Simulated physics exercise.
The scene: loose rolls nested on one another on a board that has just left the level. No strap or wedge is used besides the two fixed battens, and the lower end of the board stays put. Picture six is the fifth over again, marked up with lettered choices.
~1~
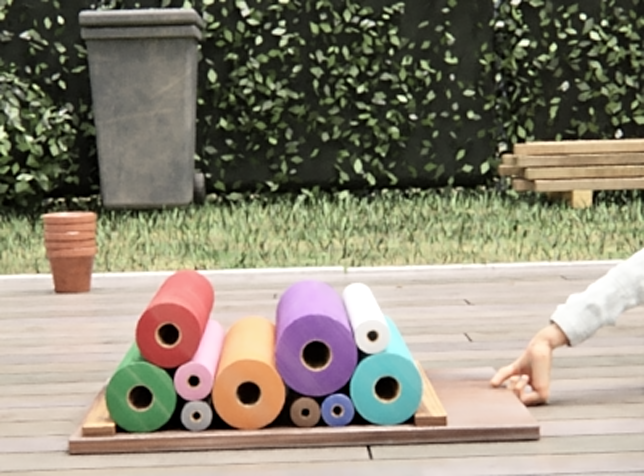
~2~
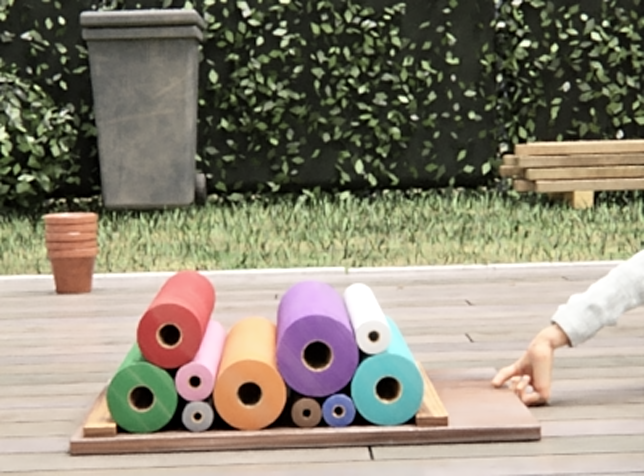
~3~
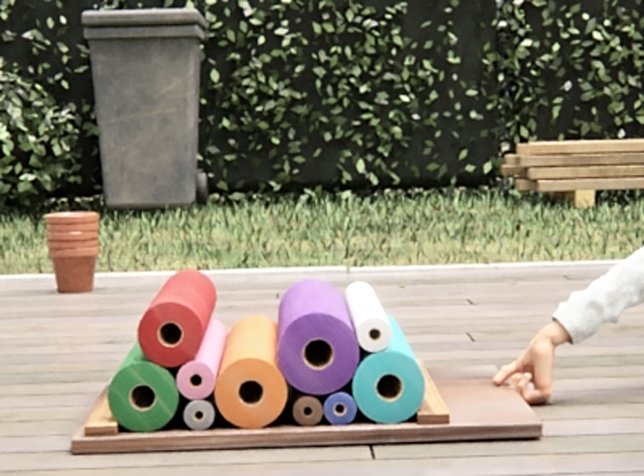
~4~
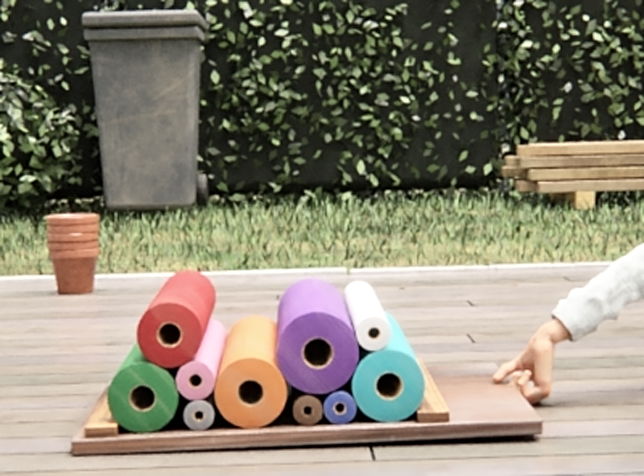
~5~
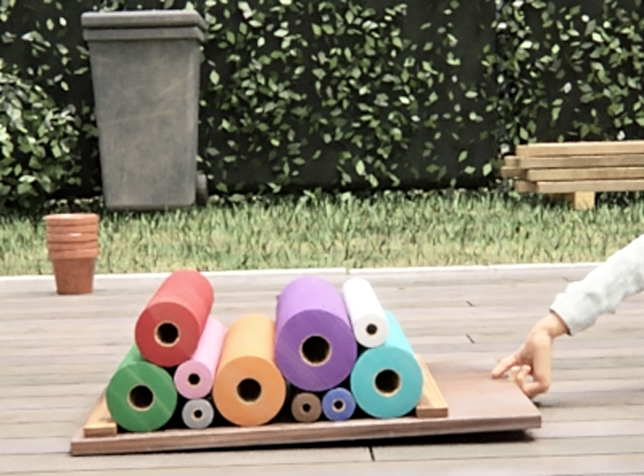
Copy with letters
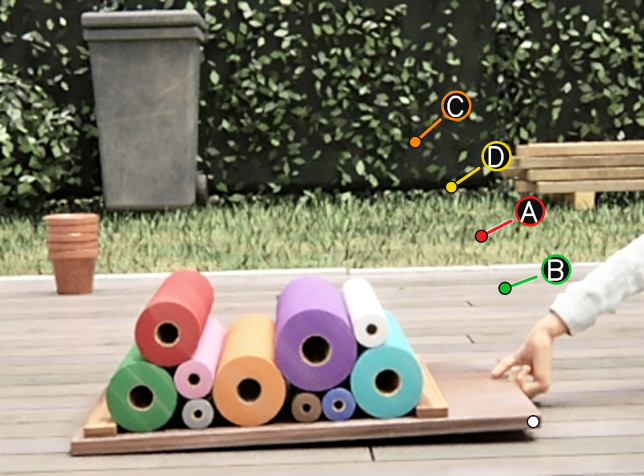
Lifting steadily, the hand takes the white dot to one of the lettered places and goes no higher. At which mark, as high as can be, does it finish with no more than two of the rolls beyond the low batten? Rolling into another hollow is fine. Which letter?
No higher than B.
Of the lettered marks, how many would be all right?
One of the four.
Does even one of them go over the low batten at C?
Yes.
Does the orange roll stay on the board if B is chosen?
Yes, with B.
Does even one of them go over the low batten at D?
Yes.
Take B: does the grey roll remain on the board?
Yes, with B.
On the marked copy, A at (482, 236); B at (505, 288); C at (415, 142); D at (451, 187); the white dot at (533, 421).
Following B. Soon after the start, board at 14°.
Later, board at 19°.
In the end, board at 19°, none over the low batten.
As for the rest, A three over the low batten (green, pink, red); C six over the low batten; D four over the low batten (green, pink, purple, red).
